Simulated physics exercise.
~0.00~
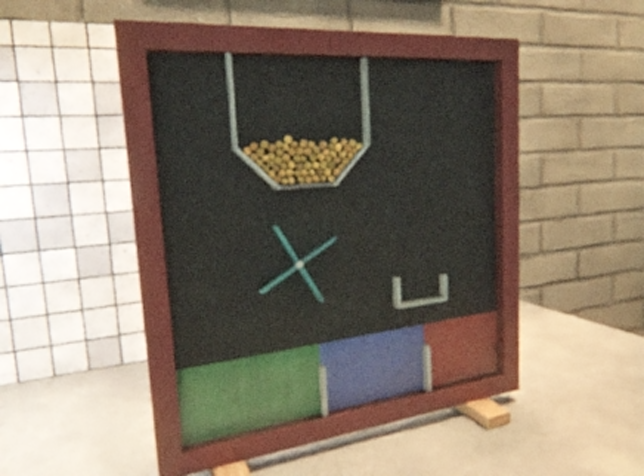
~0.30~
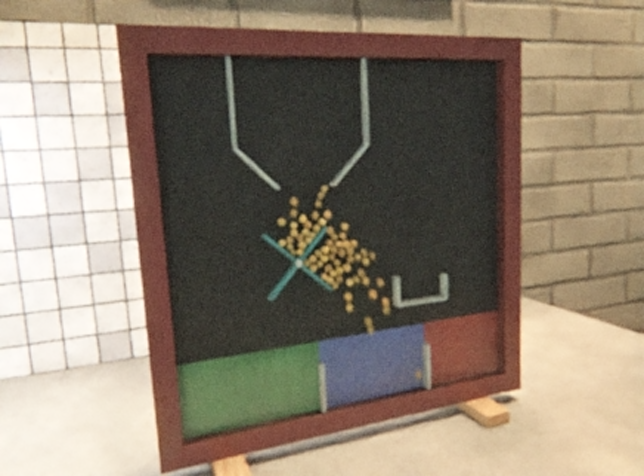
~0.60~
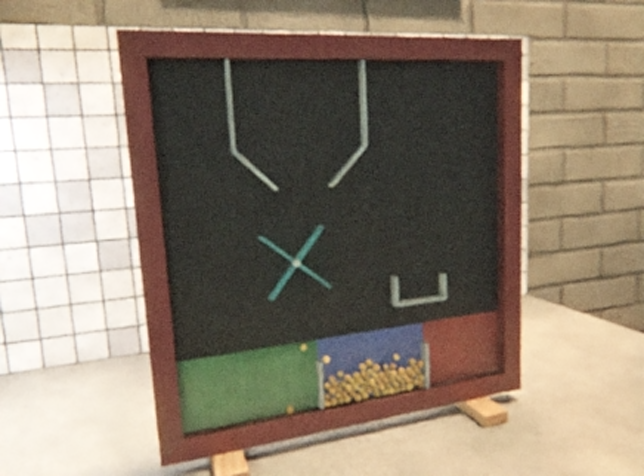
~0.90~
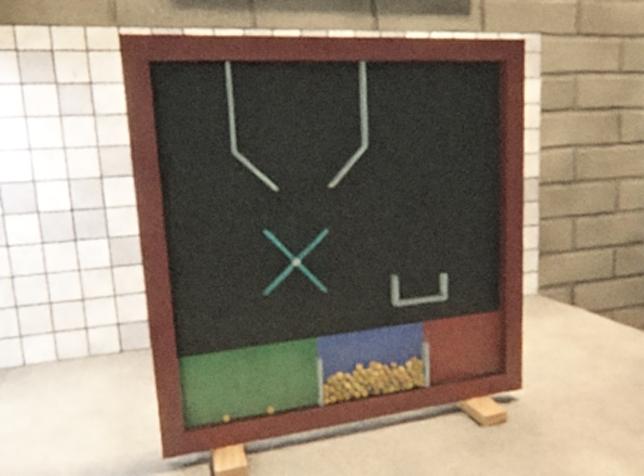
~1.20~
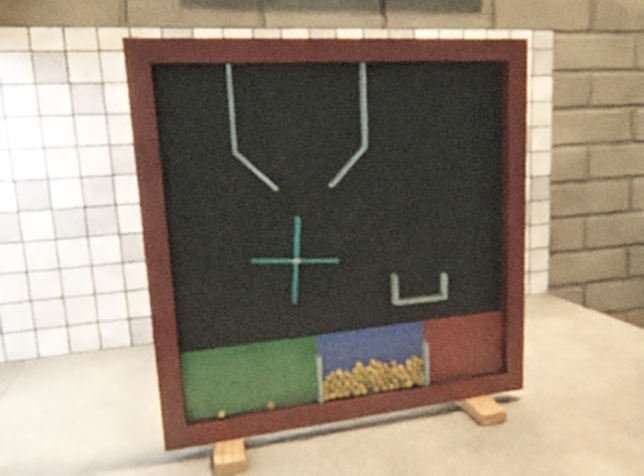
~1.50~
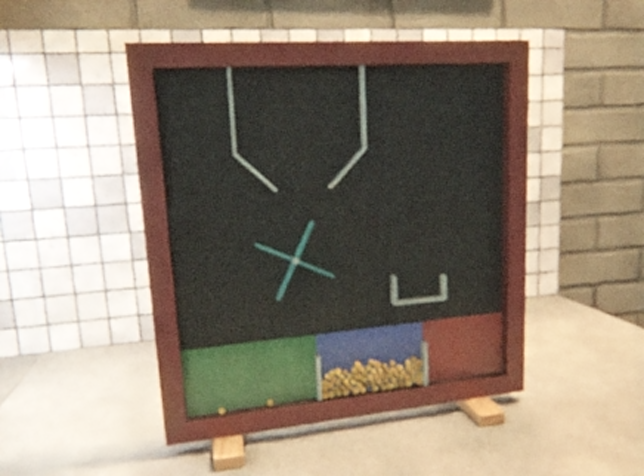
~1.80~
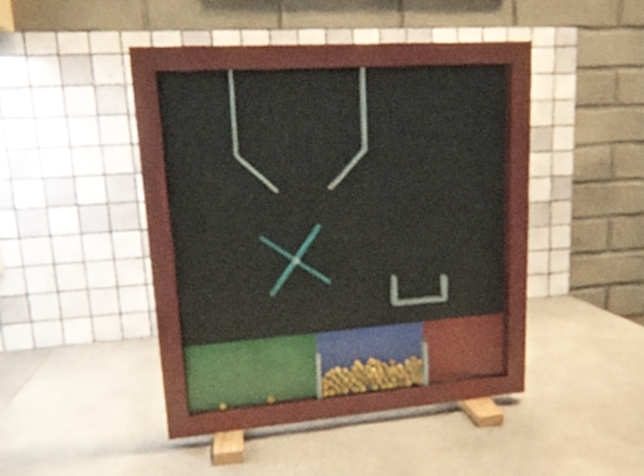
Dried chickpeas poured out of the hopper in a flat upright case, tumbled over a turning teal cross and dropped down, nearly all of them piling up in the blue middle bin, while just a couple came to rest in the green one and the red stayed empty.
